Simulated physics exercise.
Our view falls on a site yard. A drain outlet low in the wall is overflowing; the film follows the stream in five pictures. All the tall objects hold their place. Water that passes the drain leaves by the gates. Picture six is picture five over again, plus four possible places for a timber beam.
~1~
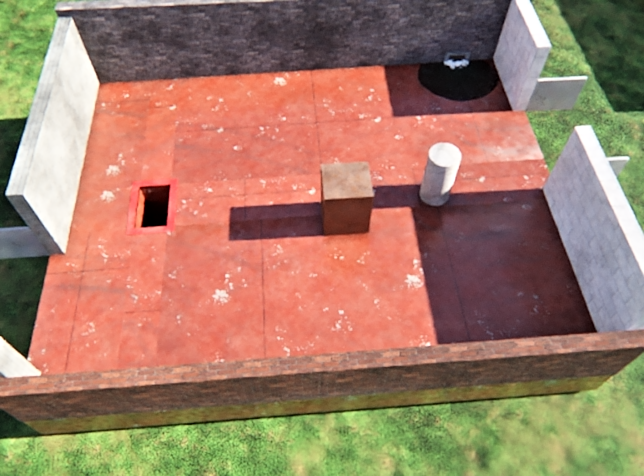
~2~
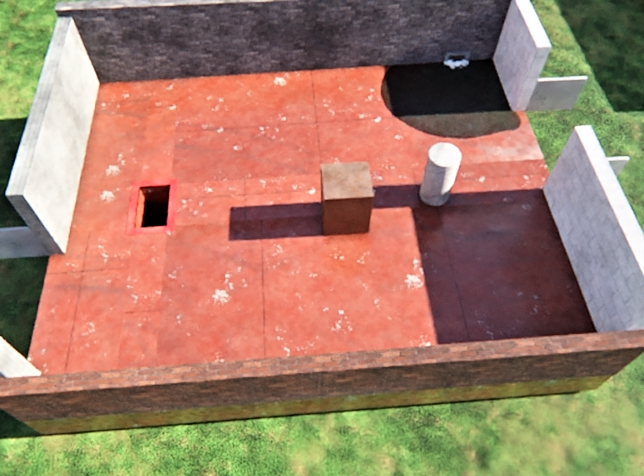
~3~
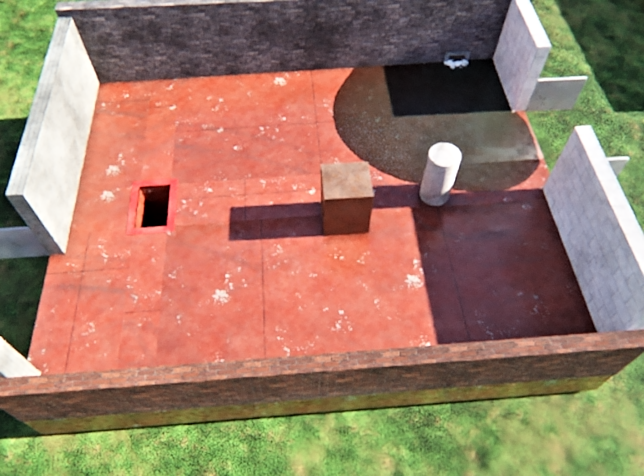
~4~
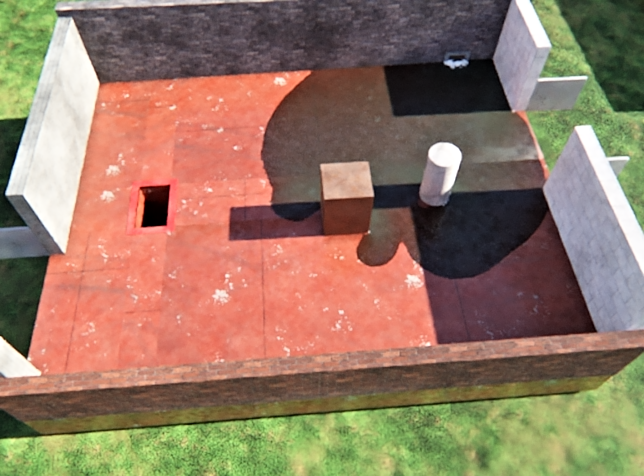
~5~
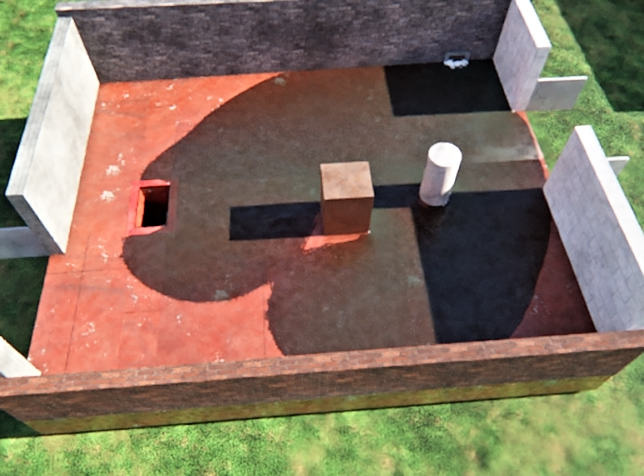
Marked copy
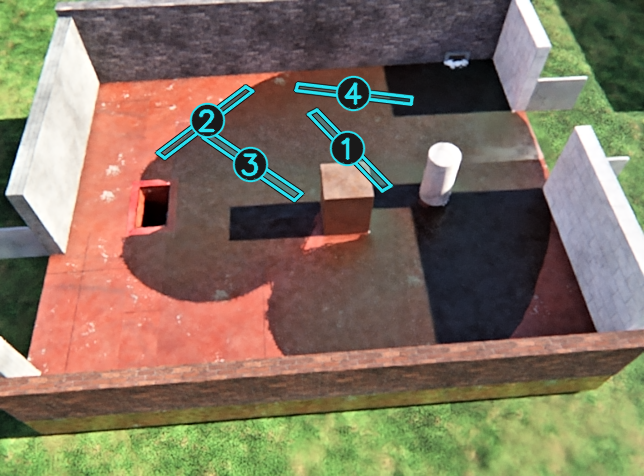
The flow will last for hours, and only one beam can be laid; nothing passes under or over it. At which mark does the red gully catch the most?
Best: 2.
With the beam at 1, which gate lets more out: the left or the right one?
More leaves on the left.
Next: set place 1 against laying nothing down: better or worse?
Place 1 is worse.
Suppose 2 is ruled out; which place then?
It is 4.
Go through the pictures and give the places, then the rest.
Outfall at (457, 57); red gully at (153, 206); open gate at (53, 309); open gate at (527, 148); water covers 3 % of the ground and shows as far out as (440, 93); red gully still dry.
Water covers 9 % of the ground and shows as far out as (421, 128); red gully still dry.
Water covers 20 % of the ground and shows as far out as (395, 174); red gully still dry.
Water covers 36 % of the ground and shows as far out as (278, 207); red gully still dry.
Water covers 64 % of the ground and shows as far out as (145, 274); red gully taking water.
On the marked copy, 1 from (312, 112) to (386, 188); 2 from (161, 155) to (249, 88); 3 from (206, 134) to (298, 196); 4 from (296, 87) to (411, 100).
If 1 is chosen, about 9 % of the stream runs into the red gully, about 91 % out by the gates.
If 2 is chosen, about 27 % of the stream runs into the red gully, about 73 % out by the gates.
If 3 is chosen, about 8 % of the stream runs into the red gully, about 92 % out by the gates.
If 4 is chosen, about 19 % of the stream runs into the red gully, about 81 % out by the gates.
